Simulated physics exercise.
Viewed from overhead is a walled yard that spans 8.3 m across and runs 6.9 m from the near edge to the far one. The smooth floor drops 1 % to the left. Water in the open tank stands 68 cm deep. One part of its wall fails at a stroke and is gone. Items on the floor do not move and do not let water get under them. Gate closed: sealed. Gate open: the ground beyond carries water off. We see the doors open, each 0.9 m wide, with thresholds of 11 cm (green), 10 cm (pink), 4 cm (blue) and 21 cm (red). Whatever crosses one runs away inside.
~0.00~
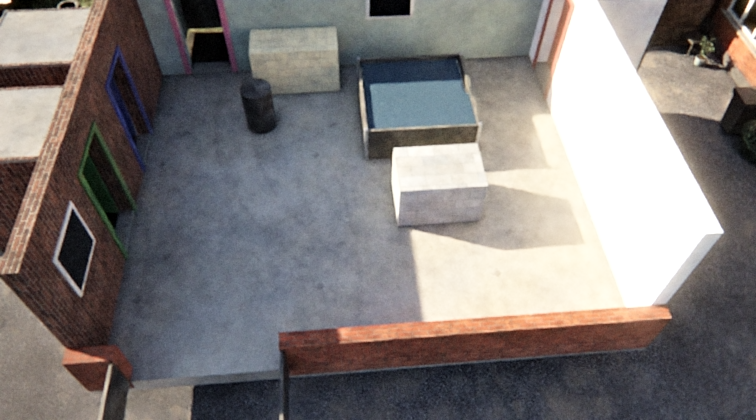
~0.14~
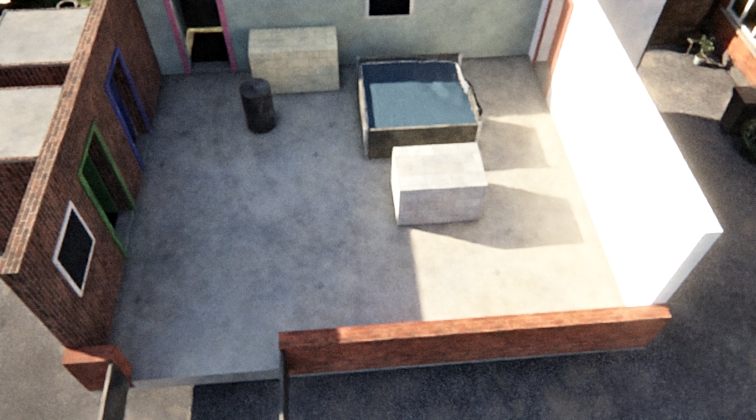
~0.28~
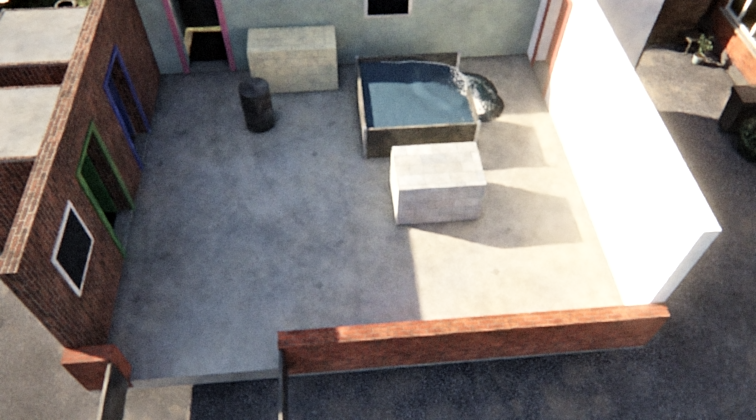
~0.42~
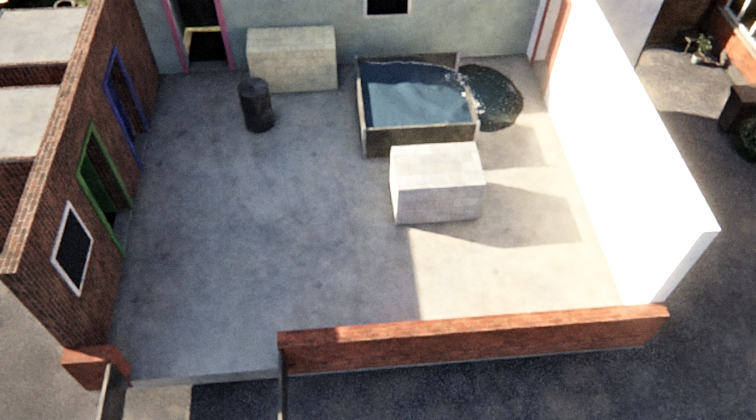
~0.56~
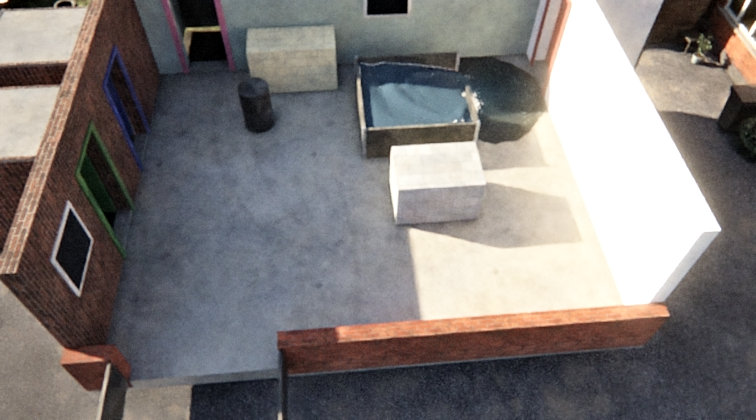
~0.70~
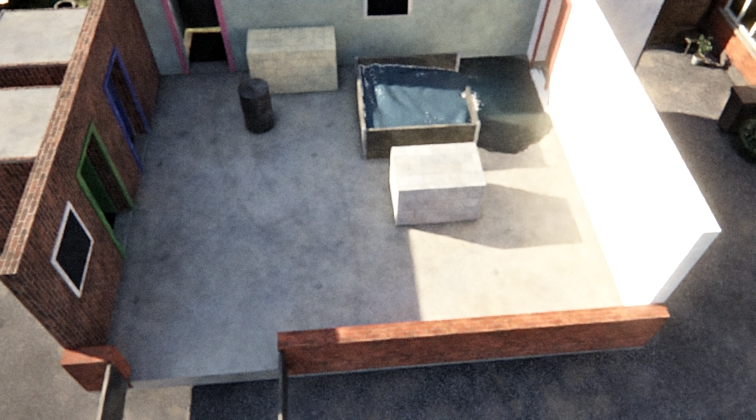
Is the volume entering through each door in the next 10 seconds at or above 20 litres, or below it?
Green door: Lags behind the figure; pink door: Lags behind the figure; blue door: Lags behind the figure; red door: Outstrips the figure.
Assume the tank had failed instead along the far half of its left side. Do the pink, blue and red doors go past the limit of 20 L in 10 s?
Then pink would come out on the high side, blue on the high side and red on the low side.
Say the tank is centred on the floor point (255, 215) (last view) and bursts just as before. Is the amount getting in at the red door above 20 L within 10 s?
Red: Within limit.
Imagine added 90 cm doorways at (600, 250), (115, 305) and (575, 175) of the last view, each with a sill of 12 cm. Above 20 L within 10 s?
Less, less, less.
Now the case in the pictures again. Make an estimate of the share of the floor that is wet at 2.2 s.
Around 15 per cent wet.
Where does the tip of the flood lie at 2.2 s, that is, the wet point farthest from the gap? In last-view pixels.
I'd put it near pixel (606, 258) of the last picture.
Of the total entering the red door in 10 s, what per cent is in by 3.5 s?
90 percent or so by then.
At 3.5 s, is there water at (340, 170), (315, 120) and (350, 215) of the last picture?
Listed in sequence, the spots are bone dry, bone dry and bone dry.
After 1.4 s water covers 10 % of the floor and is deepest (49 cm) near (527, 55); green door not reached, pink door not reached, blue door not reached, red door 37 cm at the sill, 35 L in.
After 2.2 s water covers 15 % of the floor and is deepest (41 cm) near (541, 92); green door not reached, pink door not reached, blue door not reached, red door 37 cm at the sill, 124 L in.
After 3.5 s water covers 30 % of the floor and is deepest (28 cm) near (539, 86); green door not reached, pink door not reached, blue door not reached, red door 27 cm at the sill, 195 L in.
After 6.0 s water covers 50 % of the floor and is deepest (20 cm) near (341, 87); green door not reached, pink door 1 cm at the sill, 0 L in, blue door not reached, red door 17 cm at the sill, 213 L in.
After 10.0 s water covers 80 % of the floor and is deepest (14 cm) near (341, 82); green door 8 cm at the sill, 0 L in, pink door 1 cm at the sill, 0 L in, blue door not reached, red door 9 cm at the sill, 213 L in.
